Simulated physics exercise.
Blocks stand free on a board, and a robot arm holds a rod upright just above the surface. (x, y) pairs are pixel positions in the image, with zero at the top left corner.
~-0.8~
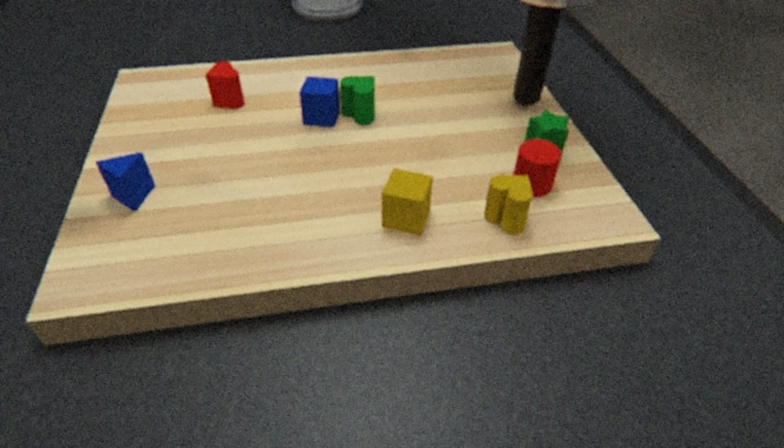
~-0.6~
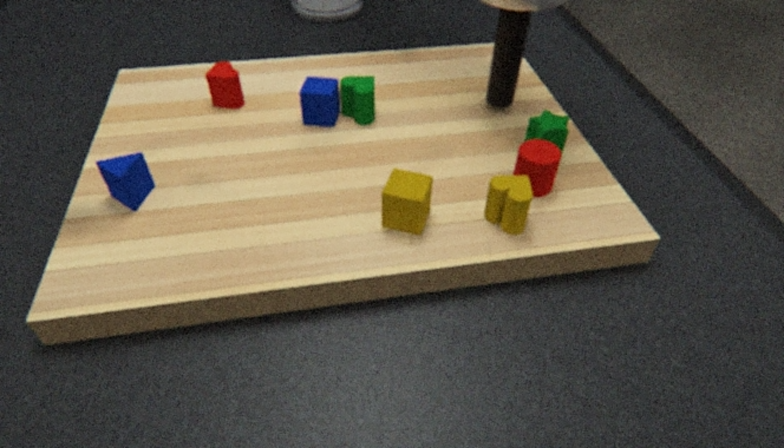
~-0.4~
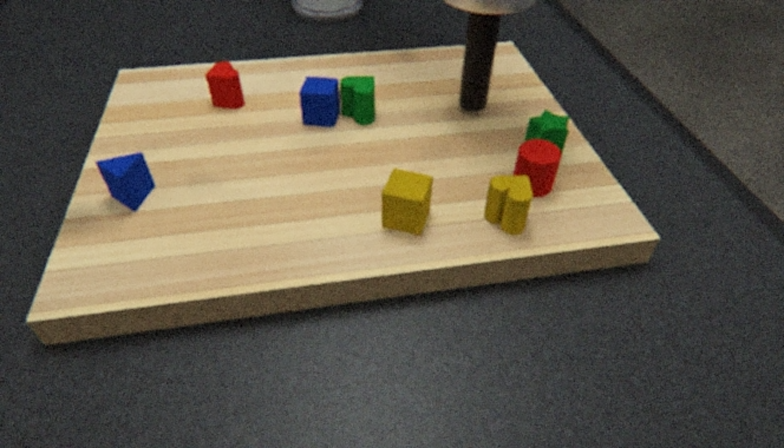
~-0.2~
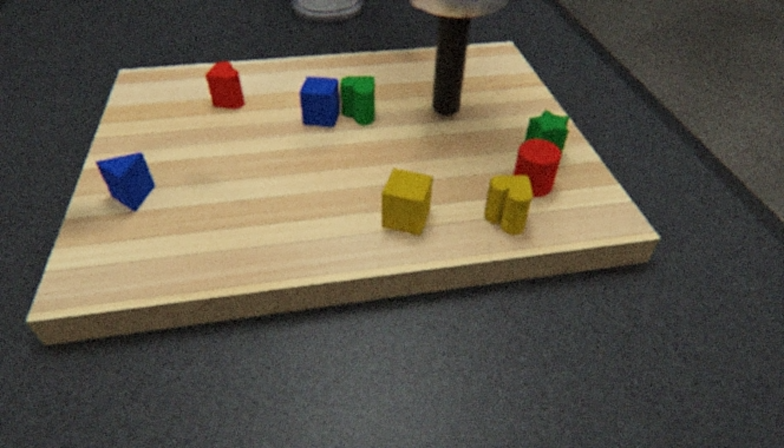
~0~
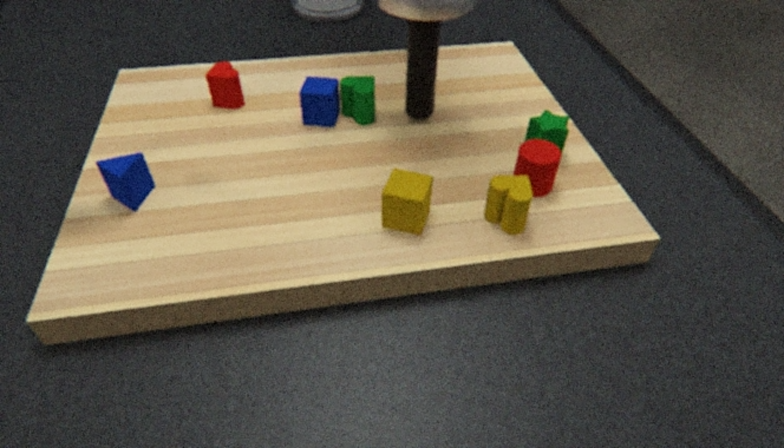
A pale striped wooden board lies on a dark surface, seen from above one edge by a still camera. A red block and a blue-and-green pair sit toward the back, a blue block at left, a yellow cube and yellow heart block near the front, and red and green blocks at right. A robot arm carries an upright black rod steadily left and slightly nearer, while the blocks stay still.
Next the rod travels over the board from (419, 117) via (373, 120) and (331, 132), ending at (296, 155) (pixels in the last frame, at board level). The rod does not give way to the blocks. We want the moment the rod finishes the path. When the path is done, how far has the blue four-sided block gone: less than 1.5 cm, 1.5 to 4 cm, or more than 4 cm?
That one ends up 1.5 to 4 cm from where it is now.
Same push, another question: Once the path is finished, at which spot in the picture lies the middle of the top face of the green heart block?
When the path ends, it will be at (331, 79).
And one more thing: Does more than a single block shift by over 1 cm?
Going by the path, yes.
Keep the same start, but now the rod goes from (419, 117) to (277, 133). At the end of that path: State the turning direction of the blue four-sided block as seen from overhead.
Counterclockwise rotation.
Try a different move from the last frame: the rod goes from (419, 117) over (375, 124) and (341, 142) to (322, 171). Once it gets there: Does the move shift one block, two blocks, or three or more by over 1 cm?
Blocks displaced: 1.
The first path, step by step. One third of the way, rod (372, 113); blue four-sided block (313, 84), turned 25° anticlockwise; green heart block (345, 81), turned 25° clockwise.
Two thirds of the way, rod (329, 126); blue four-sided block (298, 83), turned 15° anticlockwise; green heart block (331, 79), turned 45° clockwise.
At the end, rod (295, 148); blue four-sided block (298, 83), turned 15° anticlockwise; green heart block (331, 79), turned 45° clockwise.
